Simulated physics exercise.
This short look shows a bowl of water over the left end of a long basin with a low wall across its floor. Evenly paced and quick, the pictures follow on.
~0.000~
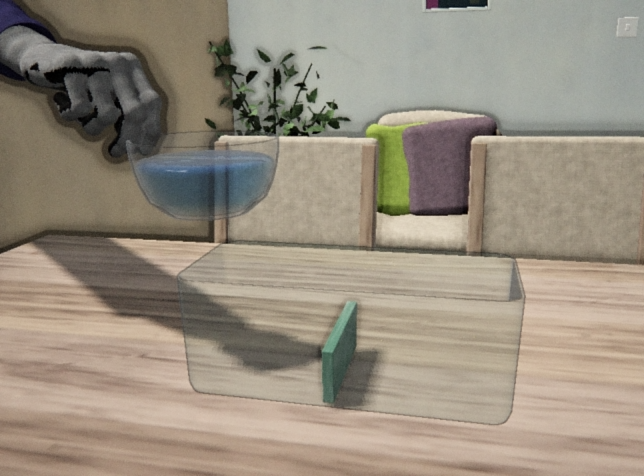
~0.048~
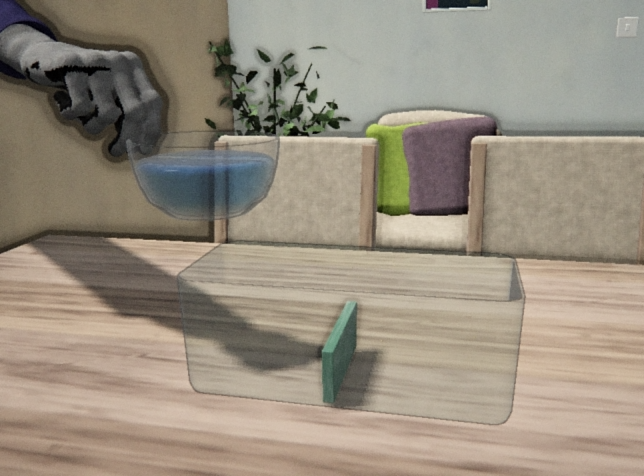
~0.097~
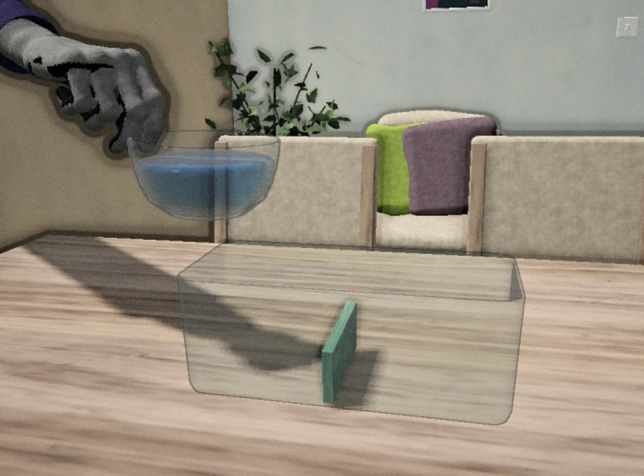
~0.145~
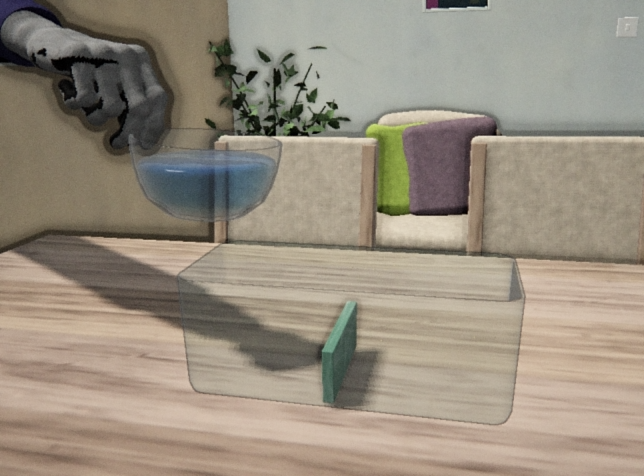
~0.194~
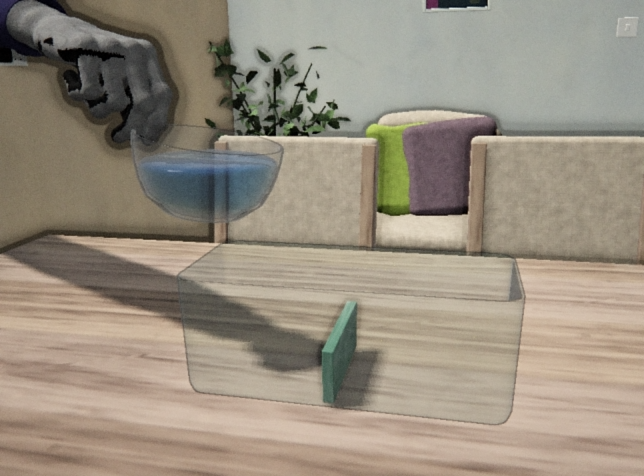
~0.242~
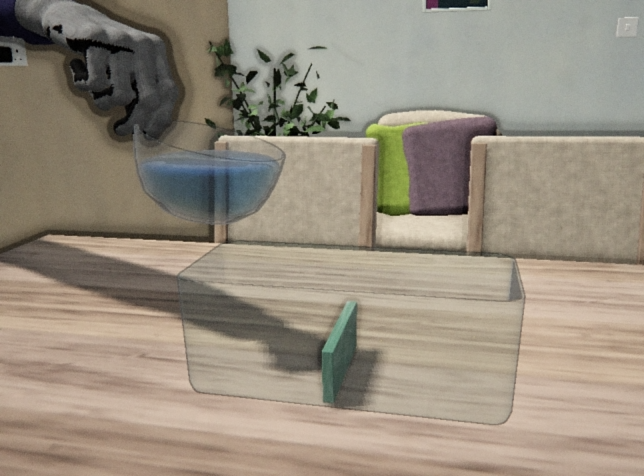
The video shows a gray hand beside a clear bowl of blue liquid above the left end of a transparent basin with a low green wall inside; the bowl stays nearly still, then tilts slightly to the right.
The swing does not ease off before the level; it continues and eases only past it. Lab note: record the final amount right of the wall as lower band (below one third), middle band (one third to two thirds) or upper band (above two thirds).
I expect the share right of the wall to be below a third.
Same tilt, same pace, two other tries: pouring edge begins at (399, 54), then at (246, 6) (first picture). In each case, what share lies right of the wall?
95 % and 40 %.
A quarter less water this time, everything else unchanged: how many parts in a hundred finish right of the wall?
Estimated share: Around 5 %.
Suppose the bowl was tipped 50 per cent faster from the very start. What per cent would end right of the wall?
Somewhere near 15 percent.
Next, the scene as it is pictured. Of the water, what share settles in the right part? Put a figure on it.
Roughly 25 %.
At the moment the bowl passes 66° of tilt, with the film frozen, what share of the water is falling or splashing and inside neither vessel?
Around 25 in a hundred, more or less.
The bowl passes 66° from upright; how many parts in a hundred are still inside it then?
55 per cent, approximately.
A moment on, the bowl is tipped part way and 55 per cent is still to pour, 13 is left of the wall and 4 right of it.
Next, the bowl is tipped on its side and 9 per cent is still to pour, 62 is left of the wall and 23 right of it.
Then the bowl is tipped on its side and 0 per cent is still to pour, 76 is left of the wall and 23 right of it.
Later the bowl is tipped on its side and 0 per cent is still to pour, 77 is left of the wall and 23 right of it.
In the end 77 per cent lies left of the wall, 23 right of it and 0 outside.
